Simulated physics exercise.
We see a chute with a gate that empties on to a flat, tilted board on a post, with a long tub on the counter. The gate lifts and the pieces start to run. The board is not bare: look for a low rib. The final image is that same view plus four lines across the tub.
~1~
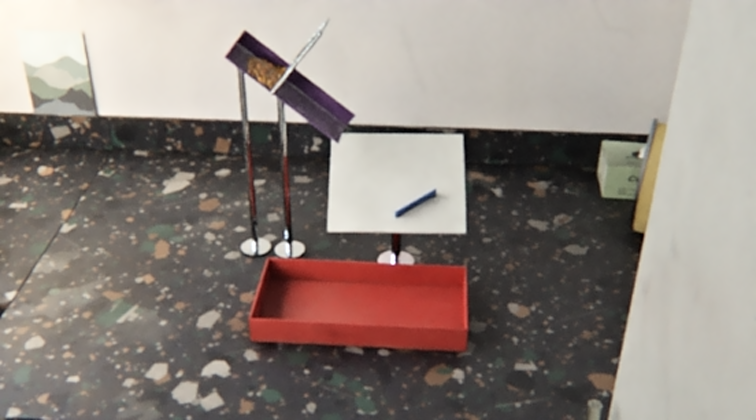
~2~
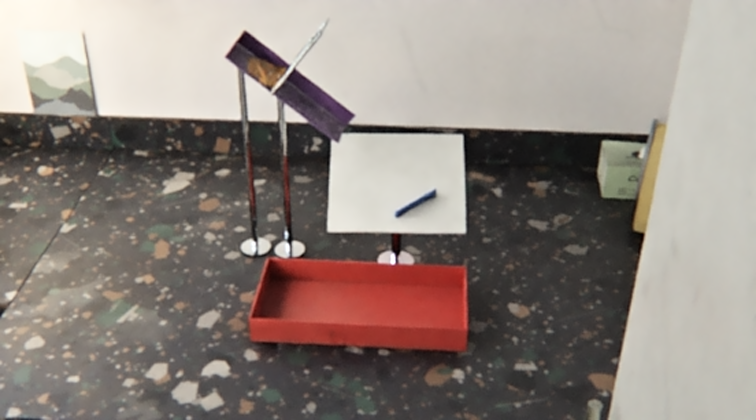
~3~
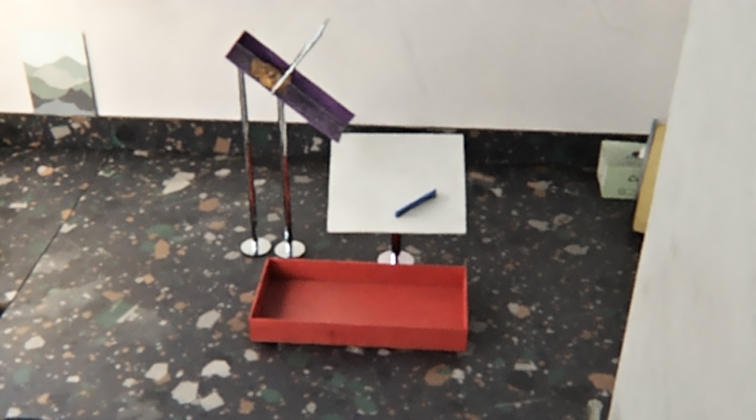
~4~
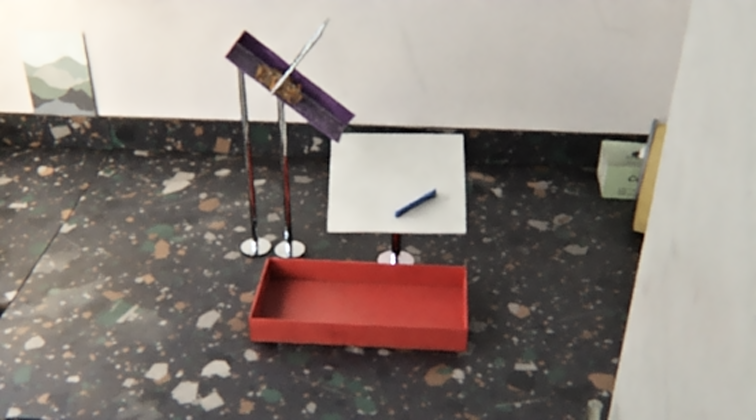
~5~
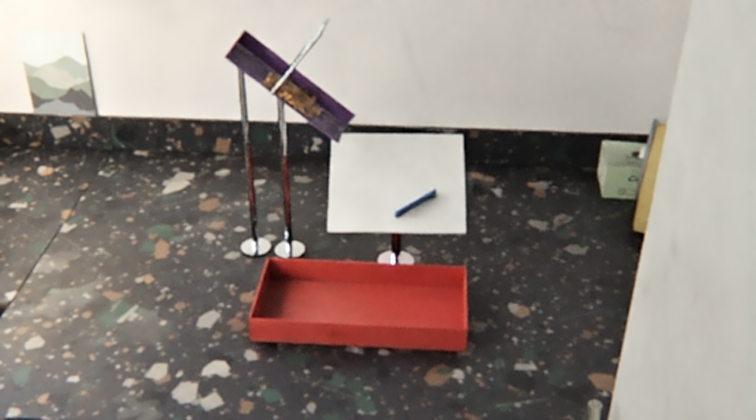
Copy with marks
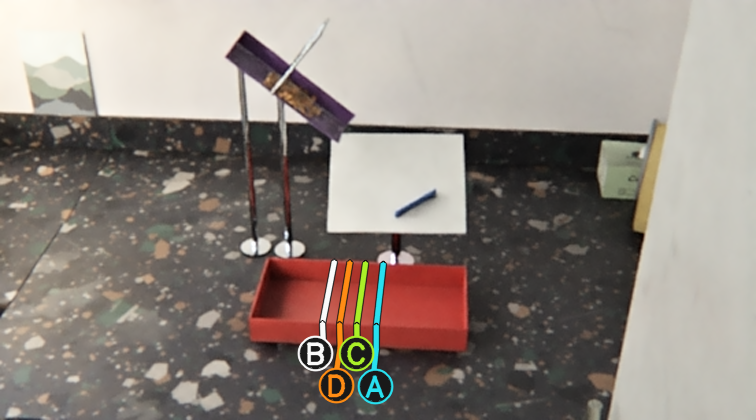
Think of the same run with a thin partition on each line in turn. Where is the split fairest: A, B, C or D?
A works best here.
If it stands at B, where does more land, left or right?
The right side.
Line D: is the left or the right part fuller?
Right.
On the marked copy, line A crosses the front rim at (376, 325); line B crosses the front rim at (322, 322); line C crosses the front rim at (356, 324); line D crosses the front rim at (339, 323).
With A, of what is caught, about half on the left of the divider, about half on the right.
With B, of what is caught, none on the left of the divider, all on the right.
With C, of what is caught, a small part on the left of the divider, nearly all on the right.
With D, of what is caught, none on the left of the divider, all on the right.
